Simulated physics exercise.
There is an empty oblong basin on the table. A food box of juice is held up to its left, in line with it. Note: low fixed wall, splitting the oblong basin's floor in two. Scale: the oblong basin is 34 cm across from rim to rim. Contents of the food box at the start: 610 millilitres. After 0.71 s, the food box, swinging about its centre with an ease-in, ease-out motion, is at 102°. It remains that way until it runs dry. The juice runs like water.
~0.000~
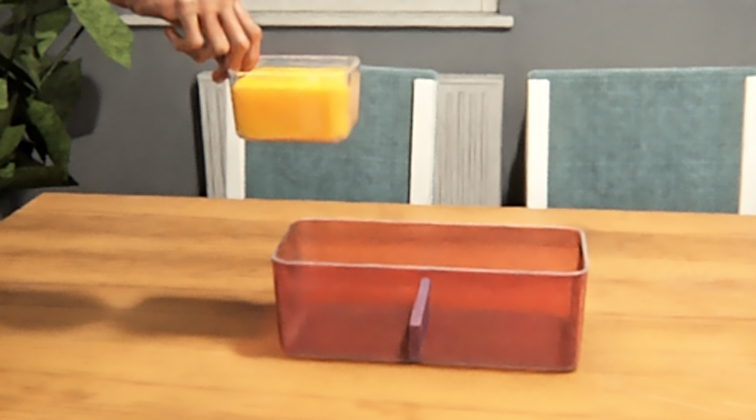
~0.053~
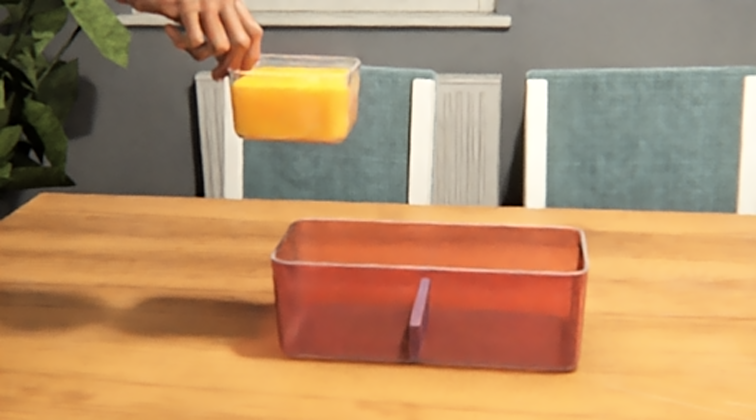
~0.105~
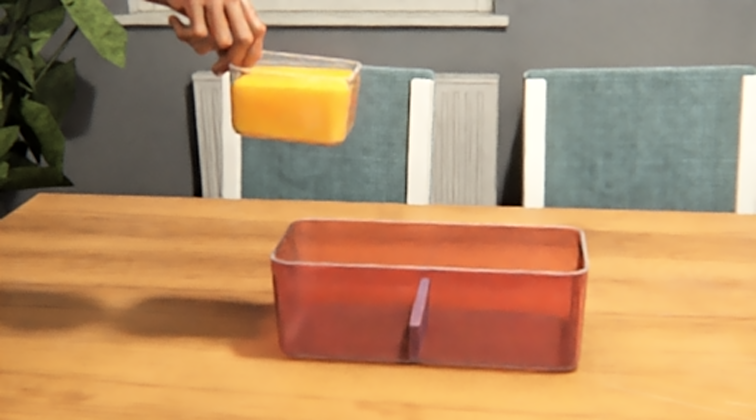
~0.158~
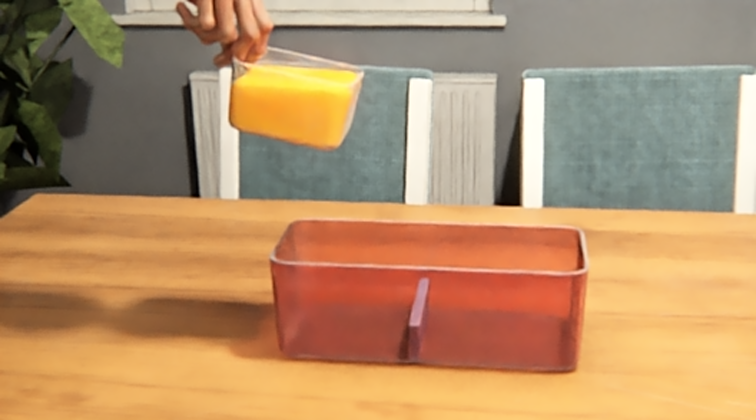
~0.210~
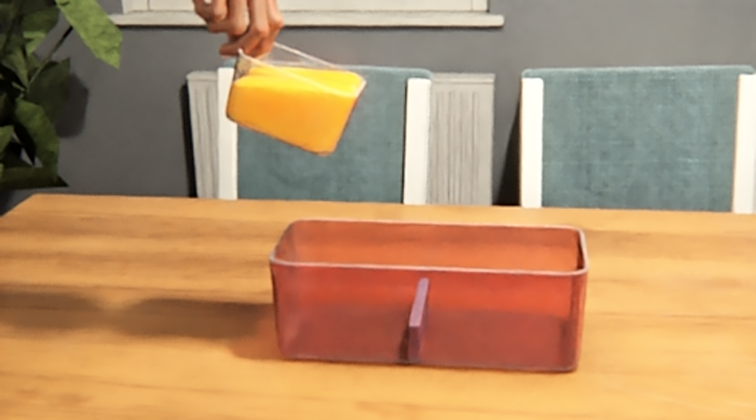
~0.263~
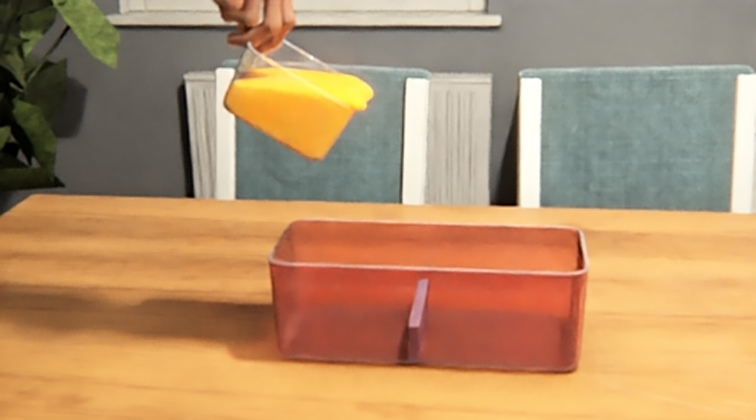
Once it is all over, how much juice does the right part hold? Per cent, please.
The right part holds about 56 per cent.
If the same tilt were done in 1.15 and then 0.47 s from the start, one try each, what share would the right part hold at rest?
Respectively about 65 and 40 percent.
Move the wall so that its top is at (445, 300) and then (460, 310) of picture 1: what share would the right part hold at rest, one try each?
One try each: Around 20 percent and then around 15 percent.
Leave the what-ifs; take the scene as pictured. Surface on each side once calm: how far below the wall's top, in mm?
Left 30 mm, right 28 mm.
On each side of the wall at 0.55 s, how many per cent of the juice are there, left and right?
About 4 % left, 22 % right.
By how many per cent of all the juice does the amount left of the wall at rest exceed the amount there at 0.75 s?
It comes to some 12 per cent.
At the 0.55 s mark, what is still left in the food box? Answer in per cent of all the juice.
Roughly 26 %.
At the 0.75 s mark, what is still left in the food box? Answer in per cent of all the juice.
Some 6 per cent.
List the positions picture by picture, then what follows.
In the first picture, it leans 0°; its right rim is at (354, 68); the juice meets the walls at (242, 76) and (353, 77); the oblong basin's rim runs from (284, 240) to (585, 251); the wall's top is at (421, 301).
In the second picture, it leans 1°; its right rim is at (354, 69); the juice meets the walls at (242, 75) and (353, 77).
In the third picture, it leans 5°; its right rim is at (356, 73); the juice meets the walls at (242, 74) and (354, 79).
In the fourth picture, it leans 12°; its right rim is at (358, 80); the juice meets the walls at (243, 73) and (356, 80).
In the fifth picture, it leans 21°; its right rim is at (359, 90); the juice meets the walls at (242, 76) and (360, 82); 1 per cent is over the edge.
In the sixth picture, it leans 31°; its right rim is at (360, 102); the juice meets the walls at (241, 77) and (361, 93); 5 per cent is over the edge.
After 0.55 s the tilt is 89° and 27 per cent is still to pour, 4 is left of the wall and 22 right of it.
After 0.75 s the tilt is 102° and 6 per cent is still to pour, 30 is left of the wall and 57 right of it.
After 0.97 s the tilt is 102° and 0 per cent is still to pour, 40 is left of the wall and 56 right of it.
After 1.21 s the tilt is 102° and 0 per cent is still to pour, 42 is left of the wall and 57 right of it.
In the end 42 per cent lies left of the wall, 56 right of it and 2 outside.
